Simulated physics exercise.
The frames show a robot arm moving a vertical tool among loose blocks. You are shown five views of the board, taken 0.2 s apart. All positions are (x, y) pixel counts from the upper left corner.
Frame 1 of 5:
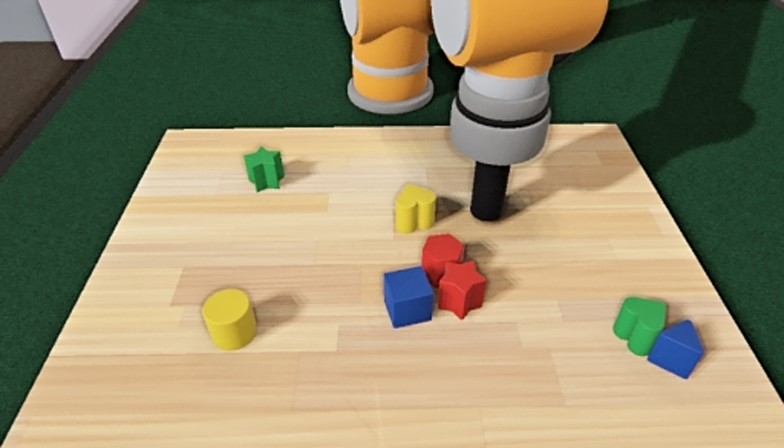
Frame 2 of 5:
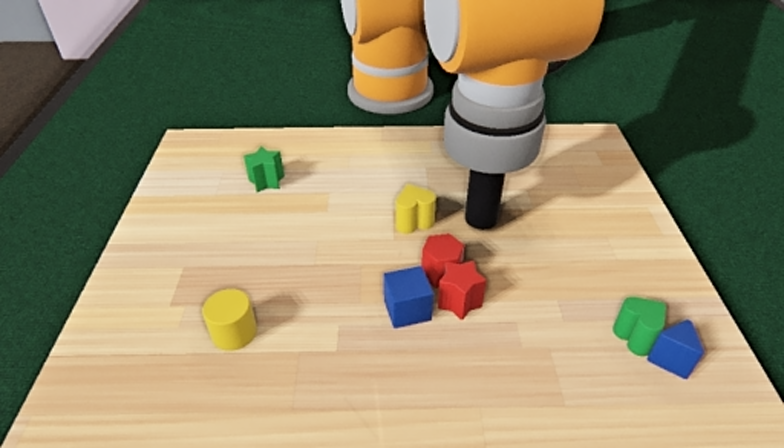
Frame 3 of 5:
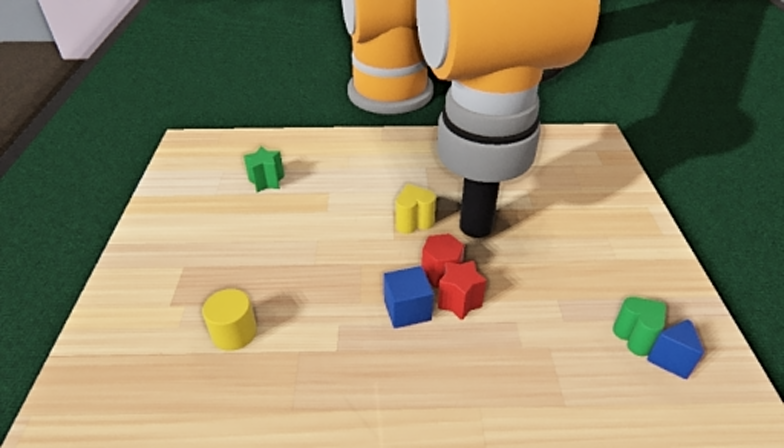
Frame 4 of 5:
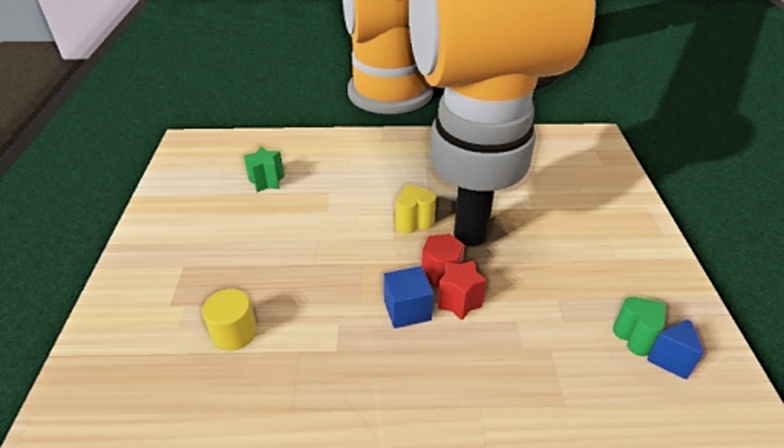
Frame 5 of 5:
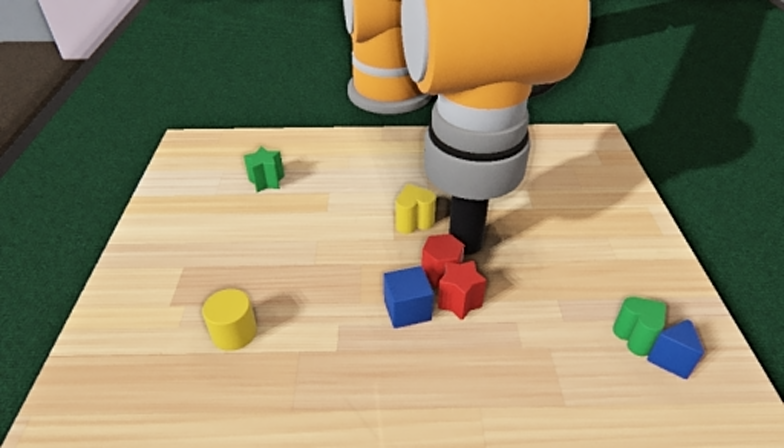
Orange robot arm easing its black tool slightly forward and left toward red blocks on a wooden board, the blocks staying still.
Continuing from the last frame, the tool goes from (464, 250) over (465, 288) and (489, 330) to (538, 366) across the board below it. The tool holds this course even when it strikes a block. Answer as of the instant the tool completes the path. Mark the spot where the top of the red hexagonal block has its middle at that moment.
I'd place it at (429, 262), taking the centre of its top.
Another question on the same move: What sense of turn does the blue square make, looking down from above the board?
From the top: Counterclockwise.
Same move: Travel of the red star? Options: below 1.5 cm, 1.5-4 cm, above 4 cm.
Over 4 cm.
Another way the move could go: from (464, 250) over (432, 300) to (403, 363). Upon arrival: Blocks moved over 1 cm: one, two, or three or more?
It displaces three or more.
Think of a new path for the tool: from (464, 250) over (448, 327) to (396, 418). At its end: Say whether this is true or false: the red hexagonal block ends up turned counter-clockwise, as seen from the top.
That statement is not accurate.
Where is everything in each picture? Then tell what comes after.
In the first picture, tool tip at (486, 211); block tops, blue square at (408, 283); yellow heart at (415, 196); red hexagonal block at (443, 246); red star at (462, 275).
In the second picture, tool at (481, 219); blocks unchanged.
In the third picture, tool at (476, 227); blocks unchanged.
In the fourth picture, tool at (471, 235); blocks unchanged.
In the fifth picture, tool at (465, 243); blue square at (408, 283); yellow heart at (415, 196); red hexagonal block at (443, 246); red star at (462, 275).
The first path, step by step. One third of the way, tool at (466, 282); blue square at (399, 285), turned 20° anticlockwise; red hexagonal block at (429, 262), turned 35° clockwise; red star at (458, 287), turned 50° anticlockwise.
Two thirds of the way, tool at (490, 323); blue square at (399, 285), turned 20° anticlockwise; red hexagonal block at (429, 262), turned 35° clockwise; red star at (458, 315).
At the end, tool at (540, 359); blue square at (399, 285), turned 20° anticlockwise; yellow heart in place; red hexagonal block at (429, 262), turned 35° clockwise; red star at (458, 315).
